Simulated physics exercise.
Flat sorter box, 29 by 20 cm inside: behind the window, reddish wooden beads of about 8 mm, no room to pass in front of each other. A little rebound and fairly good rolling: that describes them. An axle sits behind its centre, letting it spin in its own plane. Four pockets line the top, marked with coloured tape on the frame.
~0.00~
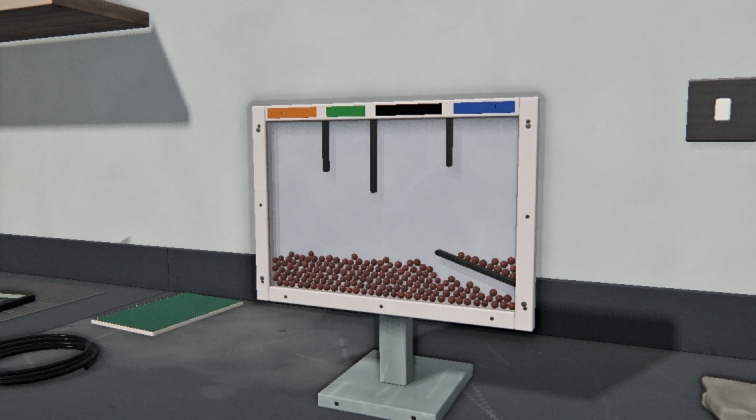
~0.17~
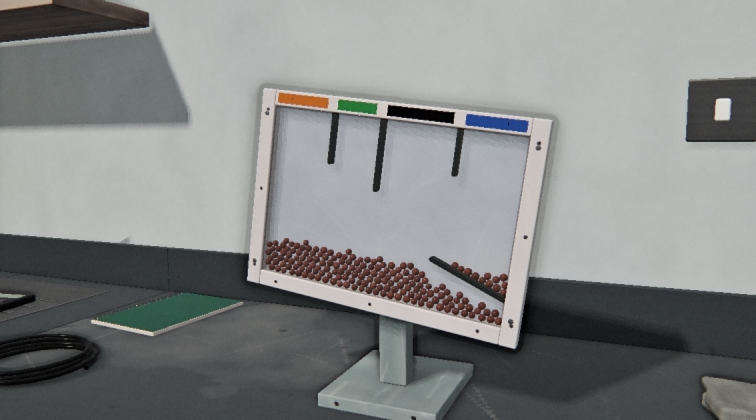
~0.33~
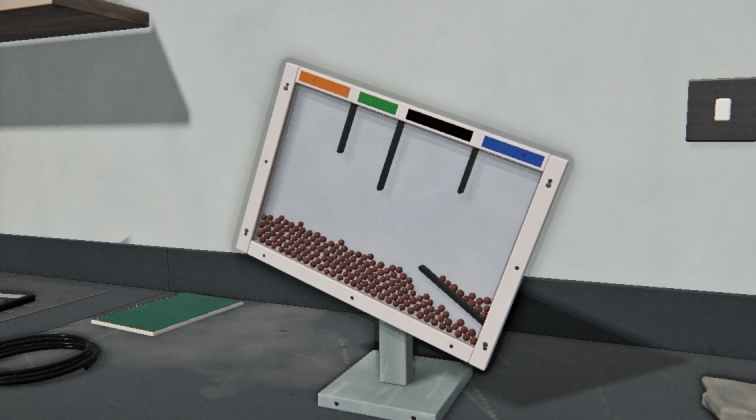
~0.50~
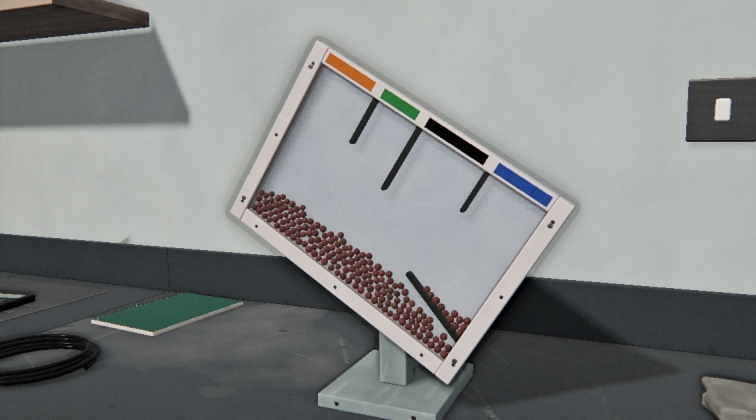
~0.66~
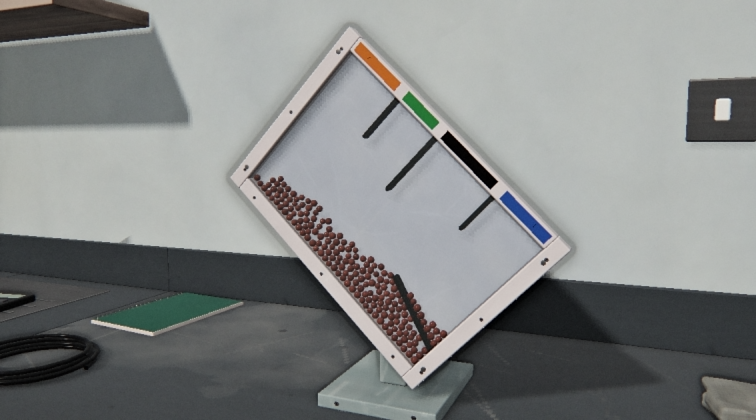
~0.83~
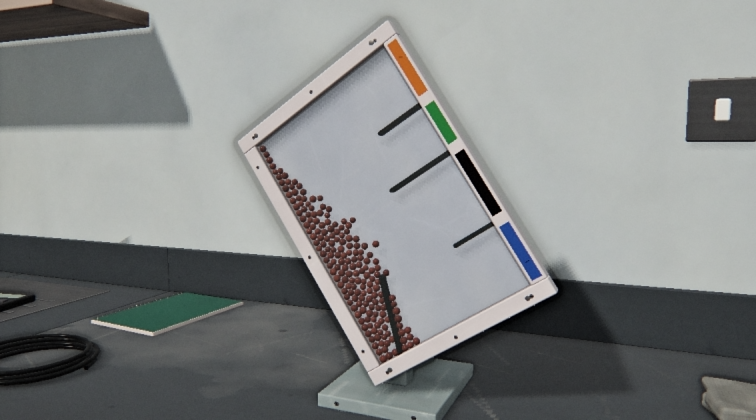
A flat white-framed box rotating clockwise on its stand, reddish beads inside shifting and sliding along its slanting lower side.
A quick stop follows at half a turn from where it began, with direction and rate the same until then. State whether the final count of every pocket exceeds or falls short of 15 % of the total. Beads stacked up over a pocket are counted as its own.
Orange: Falls short; green: Falls short; black: Exceeds it; blue: Exceeds it.
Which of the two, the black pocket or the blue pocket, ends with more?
That would be the blue pocket.
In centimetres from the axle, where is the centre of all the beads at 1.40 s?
Roughly 6 cm to the left of the axle and 6 cm beneath it.
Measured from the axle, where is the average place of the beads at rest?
Offset: About 8 cm left, about 6 cm below.
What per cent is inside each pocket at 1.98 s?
Orange pocket: 0; green pocket: 0; black pocket: 5; blue pocket: 30.
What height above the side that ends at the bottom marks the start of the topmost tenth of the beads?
That height is around 7 cm.
After 1.40 s it has turned 100°, the beads' middle is 6 cm left of and 6 cm below the axle; inside pockets, blue 10 %.
After 1.98 s it has turned 143°, the beads' middle is 8 cm left of and 7 cm below the axle; inside pockets, black 5 %, blue 30 %.
After 2.54 s it has turned 180°, the beads' middle is 10 cm left of and 2 cm below the axle; inside pockets, black 15 %, blue 30 %.
In the end, by 4.0 s, orange 0 %, green 0 %, black 45 %, blue 55 %.
